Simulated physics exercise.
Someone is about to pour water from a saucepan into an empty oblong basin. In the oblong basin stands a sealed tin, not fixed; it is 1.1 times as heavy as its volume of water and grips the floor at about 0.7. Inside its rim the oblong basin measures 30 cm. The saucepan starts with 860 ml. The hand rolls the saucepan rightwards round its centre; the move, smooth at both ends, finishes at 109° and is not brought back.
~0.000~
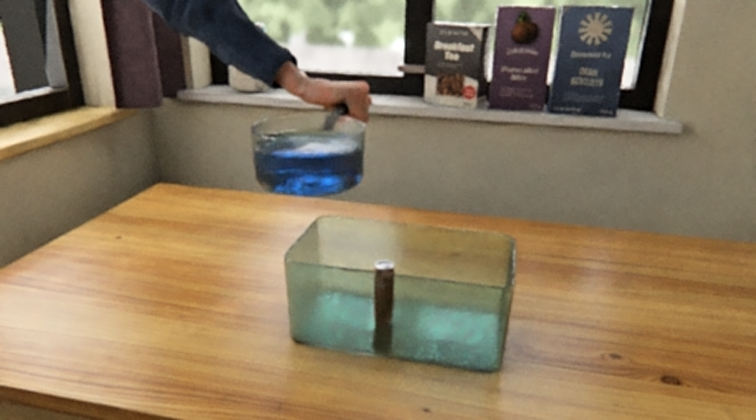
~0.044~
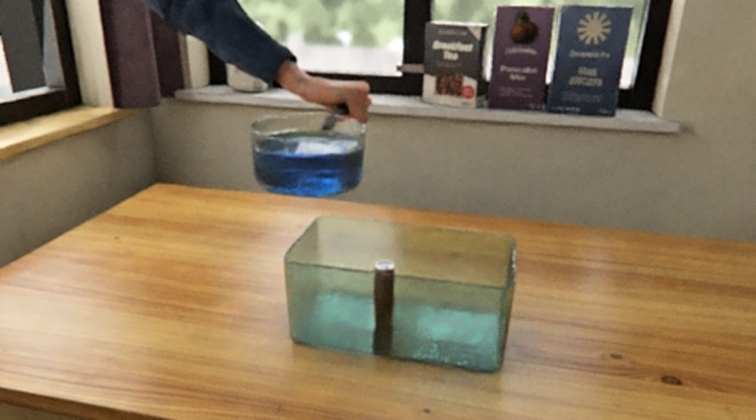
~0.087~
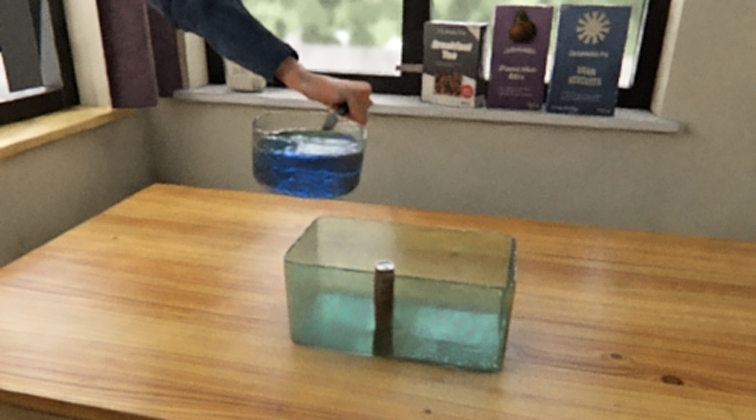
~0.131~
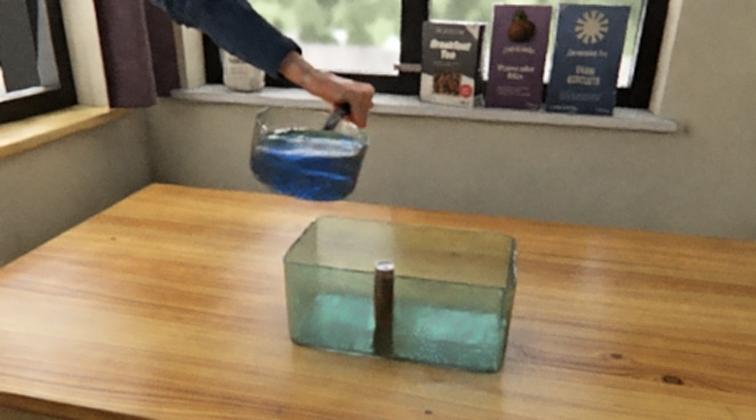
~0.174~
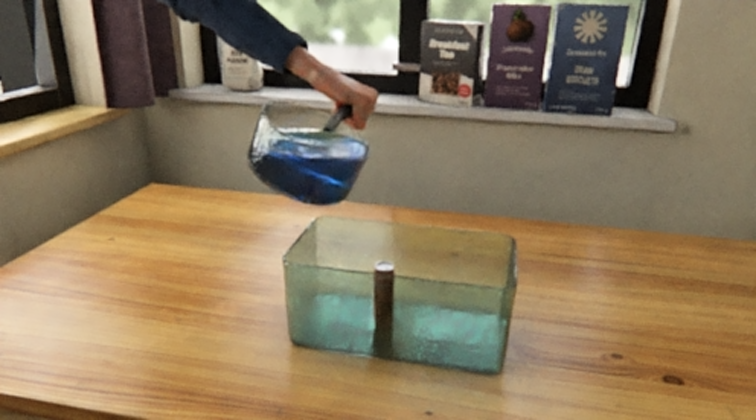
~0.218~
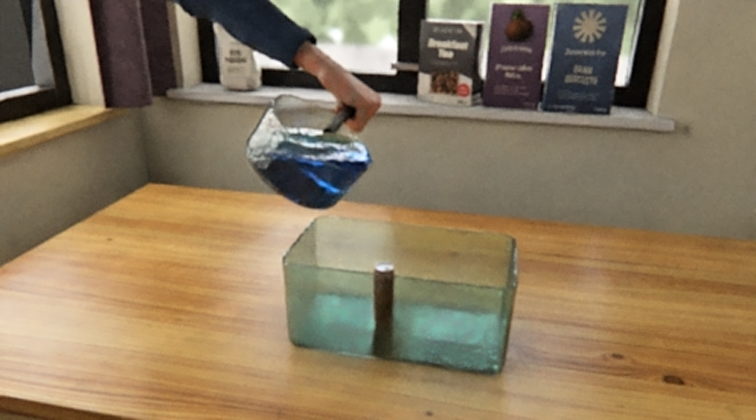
A hand held a clear saucepan of blue water above an oblong glass basin on a wooden table, then slowly rolled it rightwards, gently at first and then more steeply.
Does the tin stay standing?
The tin falls.
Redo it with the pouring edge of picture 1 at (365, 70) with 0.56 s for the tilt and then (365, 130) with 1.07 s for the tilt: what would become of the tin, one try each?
First it stays up; then it stays up.
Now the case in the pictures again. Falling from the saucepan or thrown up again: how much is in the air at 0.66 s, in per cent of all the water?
Near 5 in a hundred.
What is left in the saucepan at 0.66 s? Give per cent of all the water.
Some 4 per cent.
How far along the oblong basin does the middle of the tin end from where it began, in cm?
Some 7.5 cm.
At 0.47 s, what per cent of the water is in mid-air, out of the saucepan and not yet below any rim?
Some 38 per cent.
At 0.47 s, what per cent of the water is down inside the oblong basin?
About 40 per cent.
After 0.47 s the tilt is 102° and 22 per cent is still to pour; the tin stands where it began.
After 0.66 s the tilt is 109° and 4 per cent is still to pour; the tin stands 1 cm from where it began.
After 0.85 s the tilt is 109° and 0 per cent is still to pour; the tin leans 43°.
After 1.06 s the tilt is 109° and 0 per cent is still to pour; the tin lies on its side.
In the end the tin lies on its side.
